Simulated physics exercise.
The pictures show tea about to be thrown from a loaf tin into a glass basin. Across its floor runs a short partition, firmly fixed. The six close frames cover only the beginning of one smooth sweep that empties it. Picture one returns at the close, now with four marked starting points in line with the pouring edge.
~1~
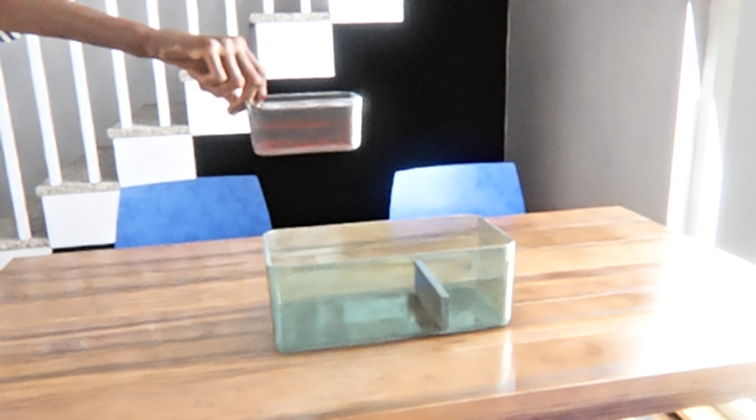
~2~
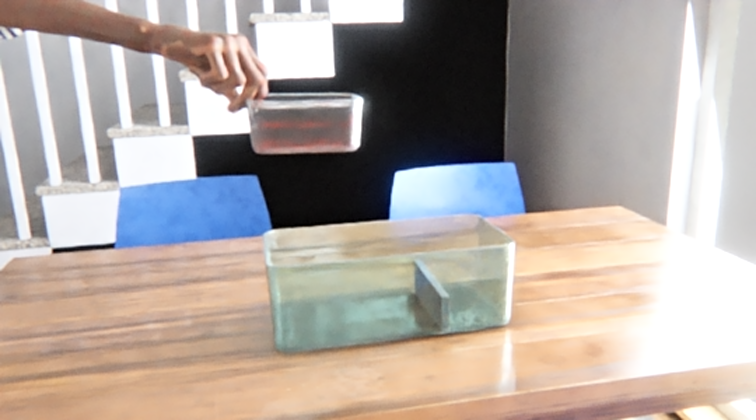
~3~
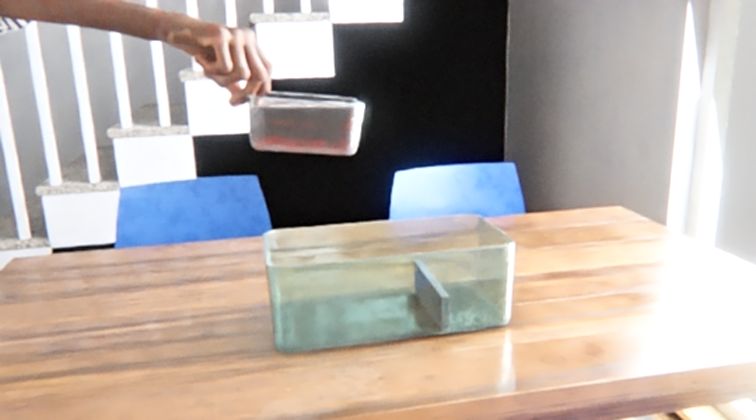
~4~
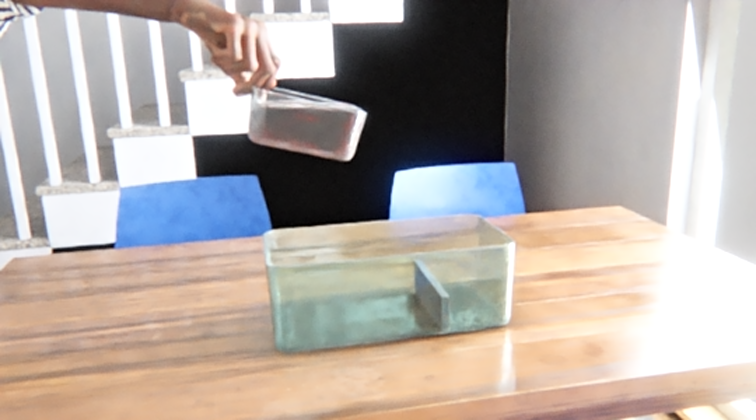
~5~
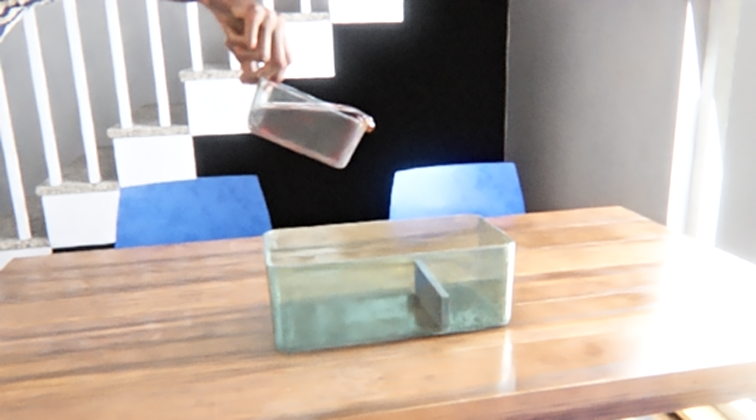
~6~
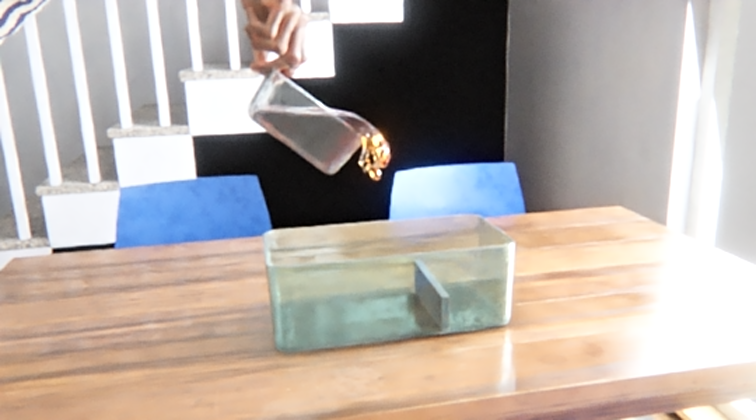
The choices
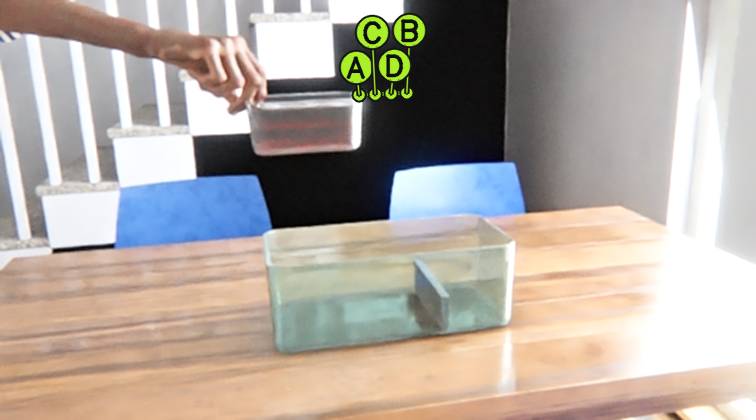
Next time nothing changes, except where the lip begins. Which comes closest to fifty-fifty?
C is best.
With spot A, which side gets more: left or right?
More ends on the left.
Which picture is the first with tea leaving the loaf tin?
In picture 4.
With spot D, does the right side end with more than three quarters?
No, it does not.
On the marked copy, A at (359, 95); B at (406, 92); C at (375, 94); D at (391, 93).
For spot A, about 73 % ends left of the wall and 23 % right of it; 3 % is lost outside.
For spot B, about 23 % ends left of the wall and 74 % right of it; 3 % is lost outside.
For spot C, about 48 % ends left of the wall and 50 % right of it.
For spot D, about 33 % ends left of the wall and 65 % right of it; 3 % is lost outside.
